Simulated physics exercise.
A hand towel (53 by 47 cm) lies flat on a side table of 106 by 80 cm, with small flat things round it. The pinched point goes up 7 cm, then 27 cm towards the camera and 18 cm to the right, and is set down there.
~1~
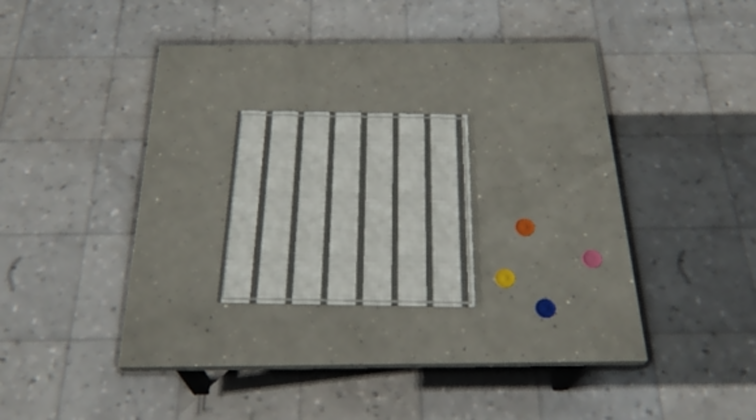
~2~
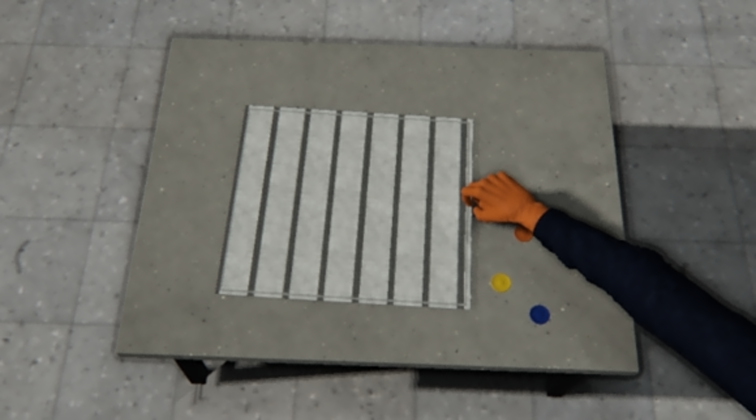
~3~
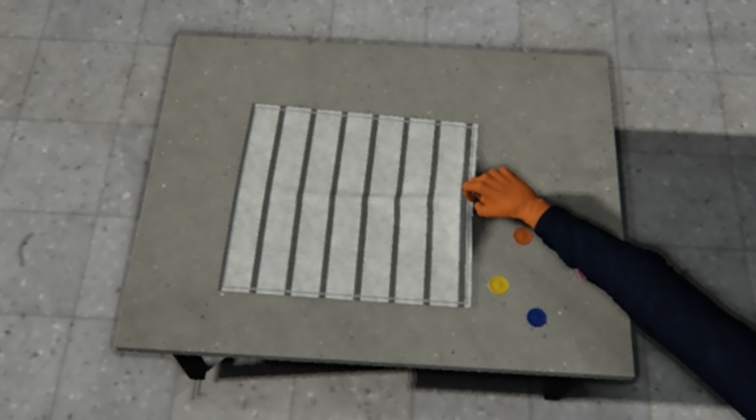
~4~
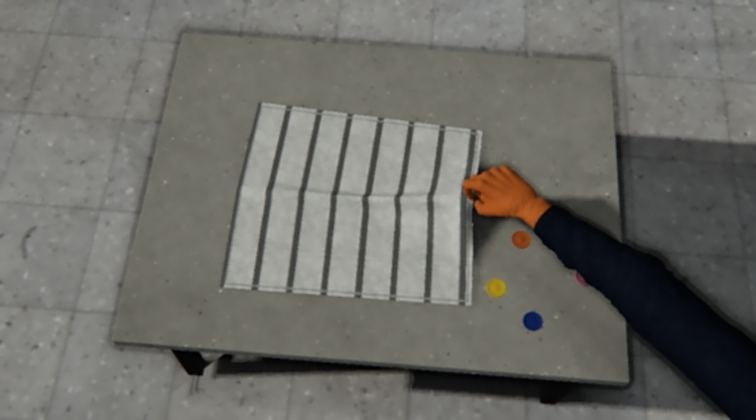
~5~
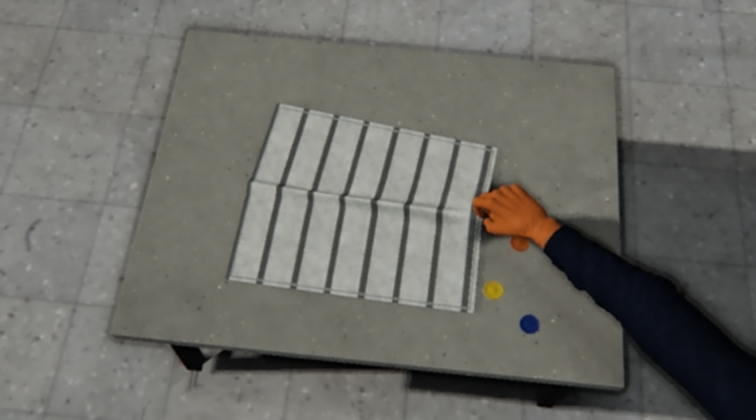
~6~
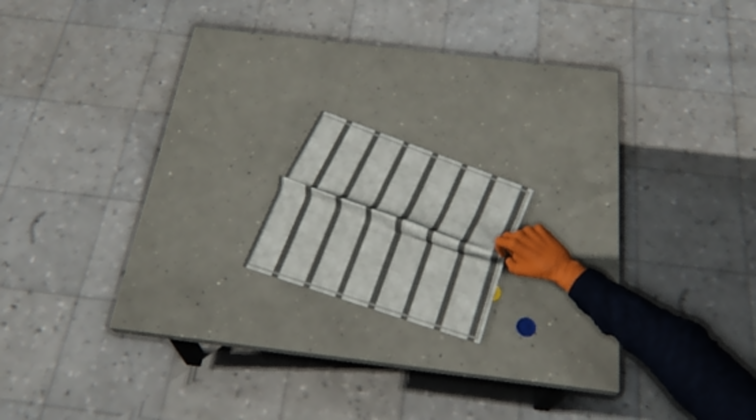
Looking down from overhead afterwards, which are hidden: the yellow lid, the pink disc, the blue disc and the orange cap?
Result: Yellow lid ends under the cloth, pink disc vanishes under it, blue disc vanishes under it, orange cap ends under the cloth.
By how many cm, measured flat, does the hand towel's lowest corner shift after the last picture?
Some 10 cm.
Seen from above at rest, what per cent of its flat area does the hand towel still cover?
Some 85 per cent.
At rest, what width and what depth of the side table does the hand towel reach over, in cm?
About 66 by 54 cm.
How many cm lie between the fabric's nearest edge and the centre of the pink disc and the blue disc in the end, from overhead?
Roughly 3 cm, 6 cm.
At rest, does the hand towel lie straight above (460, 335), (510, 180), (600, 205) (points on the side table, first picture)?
The first gets covered; the second stays uncovered; the third still shows.
Next, 80 % of it is down, spanning 65 by 58 cm, above yellow lid, orange cap, blue disc.
Then, 85 % of it is down, spanning 66 by 54 cm, above yellow lid, pink disc, orange cap, blue disc.
After that, 85 % of it is down, spanning 66 by 56 cm, above yellow lid, pink disc, orange cap, blue disc.
Later, 85 % of it is down, spanning 66 by 54 cm, above yellow lid, pink disc, orange cap, blue disc.
At the end, 85 % of it is down, spanning 66 by 55 cm, above yellow lid, pink disc, orange cap, blue disc.
